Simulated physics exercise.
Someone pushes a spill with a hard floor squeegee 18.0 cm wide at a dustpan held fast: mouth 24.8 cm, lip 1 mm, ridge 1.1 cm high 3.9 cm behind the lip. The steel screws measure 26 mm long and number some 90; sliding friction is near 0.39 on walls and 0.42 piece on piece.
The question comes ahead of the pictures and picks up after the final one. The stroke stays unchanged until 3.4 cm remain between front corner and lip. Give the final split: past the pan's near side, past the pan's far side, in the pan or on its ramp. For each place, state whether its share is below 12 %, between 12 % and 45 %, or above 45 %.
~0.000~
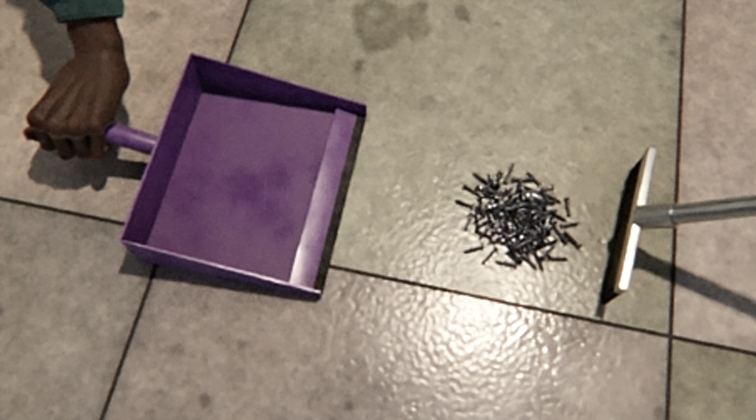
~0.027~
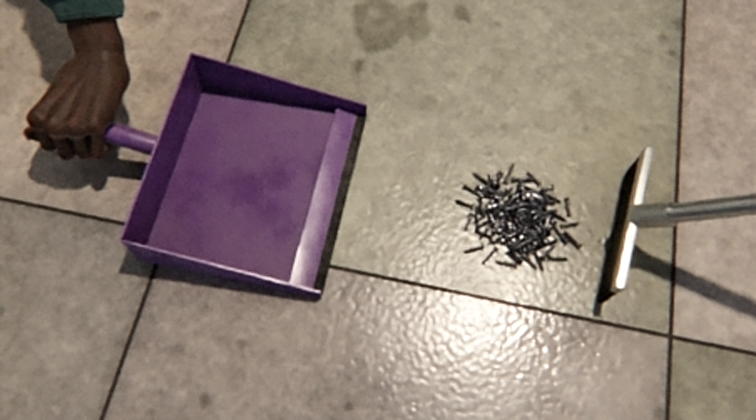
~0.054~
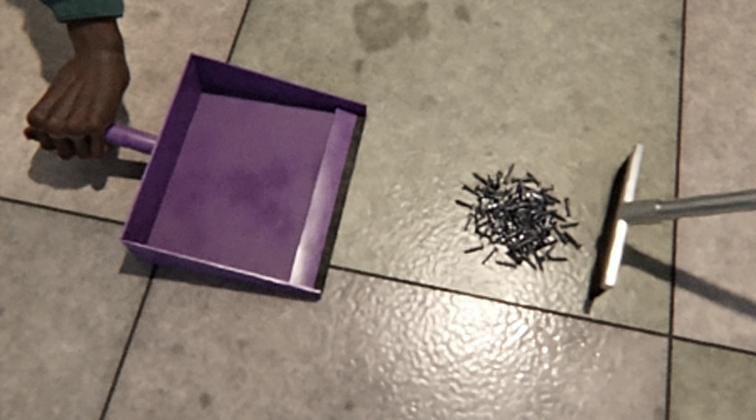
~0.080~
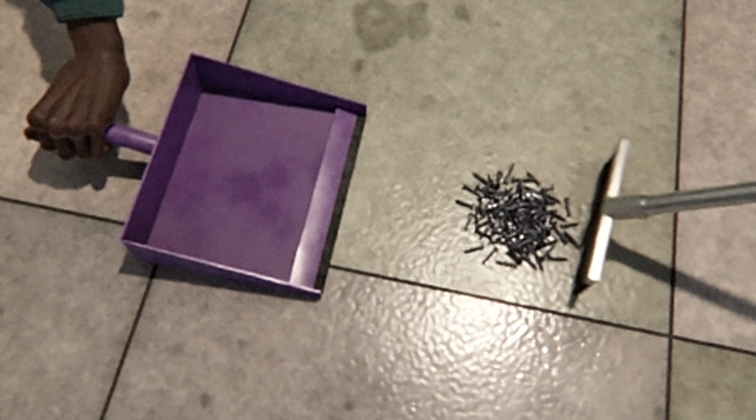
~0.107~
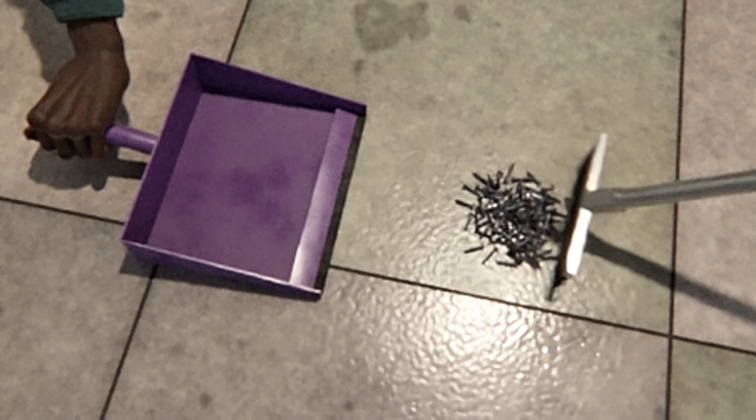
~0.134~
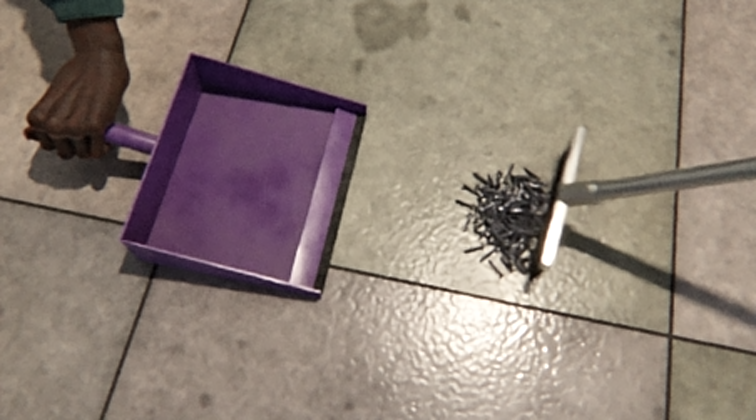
In order: Near side: Not much, far side: Not much, pan: The greater quantity.
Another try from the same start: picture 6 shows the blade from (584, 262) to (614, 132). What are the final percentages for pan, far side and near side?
Pan 5 % / far 25 % / near 0 %.
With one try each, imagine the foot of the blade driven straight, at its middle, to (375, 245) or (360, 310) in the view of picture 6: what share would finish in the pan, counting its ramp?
The two tries give roughly 45 and 15 %.
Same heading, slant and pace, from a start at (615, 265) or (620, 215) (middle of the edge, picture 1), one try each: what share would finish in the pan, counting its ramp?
Roughly 50 % and 50 %.
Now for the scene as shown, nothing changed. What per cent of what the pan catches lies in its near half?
Around 20 percent.
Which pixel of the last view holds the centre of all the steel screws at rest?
Near (349, 161).
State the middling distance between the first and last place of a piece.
Around 24 centimetres.
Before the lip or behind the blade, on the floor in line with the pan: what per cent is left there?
Roughly 40 percent.
Then, at 0.25 s, middle of the blade 13 cm from the lip; 0 % over the lip, far side 0 %, near side 0 %.
After 0.32 s, middle of the blade 7 cm from the lip; 0 % over the lip, far side 0 %, near side 0 %.
After 0.54 s, middle of the blade 5 cm from the lip; 60 % over the lip, far side 5 %, near side 0 %.
In the end, at 1.4 s, near side 0 %, far side 5 %, pan 55 %, in front of the lip or behind the blade 40 %.
